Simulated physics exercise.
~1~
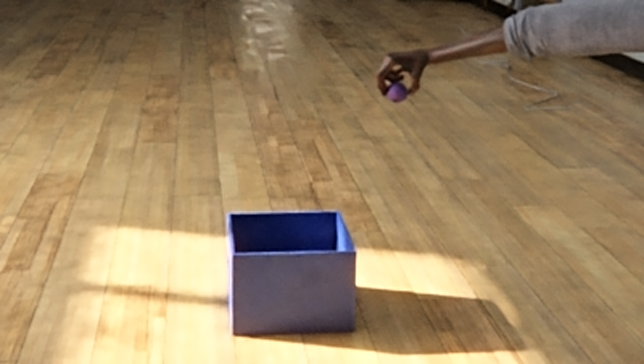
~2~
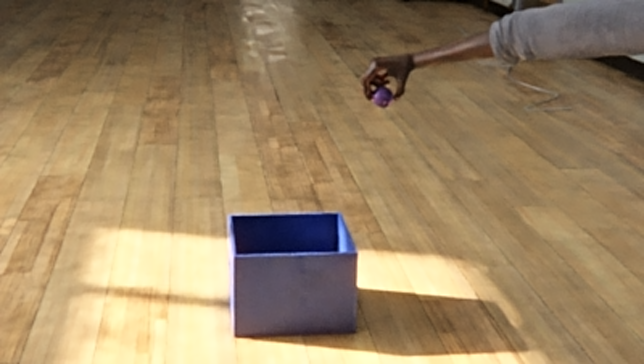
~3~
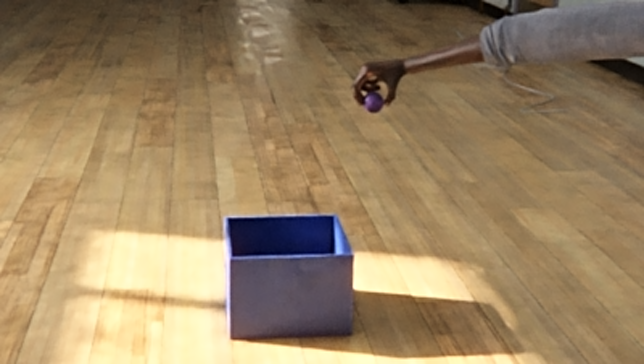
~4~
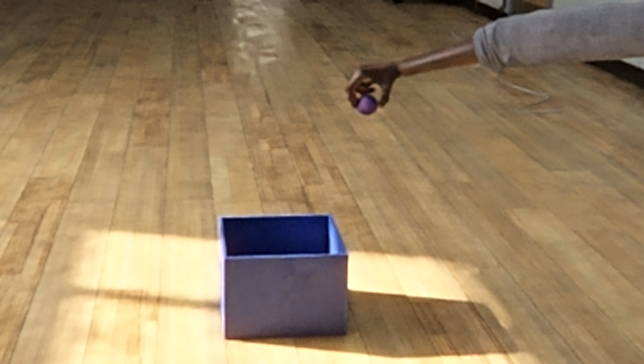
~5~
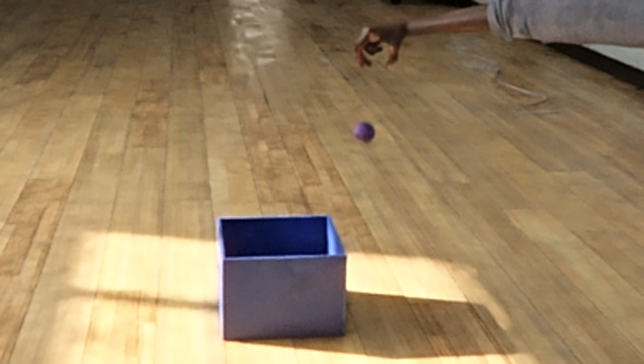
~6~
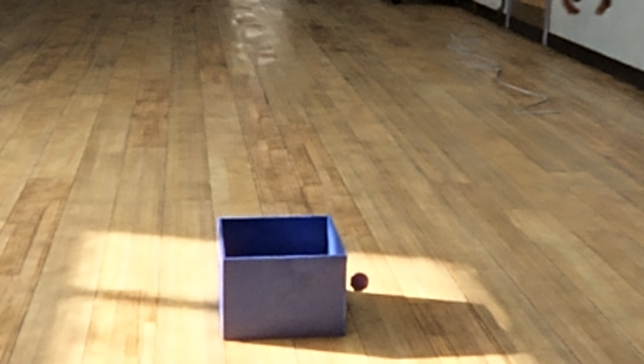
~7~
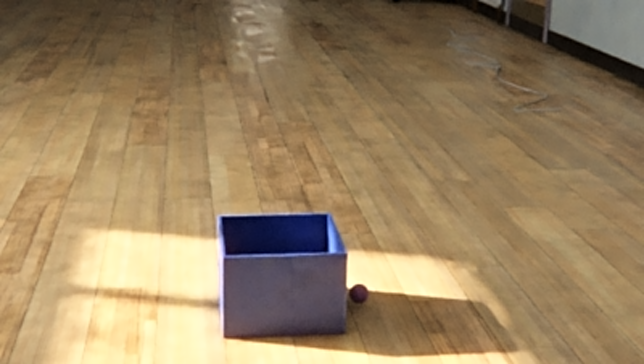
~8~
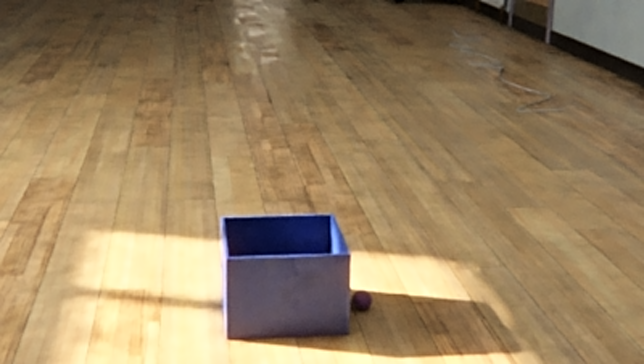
A small purple ball, held by a hand reaching in from the right, moved left toward an open blue box on a wooden floor. The hand let go and drew back, and the ball dropped past the box, ending just beside its right side.
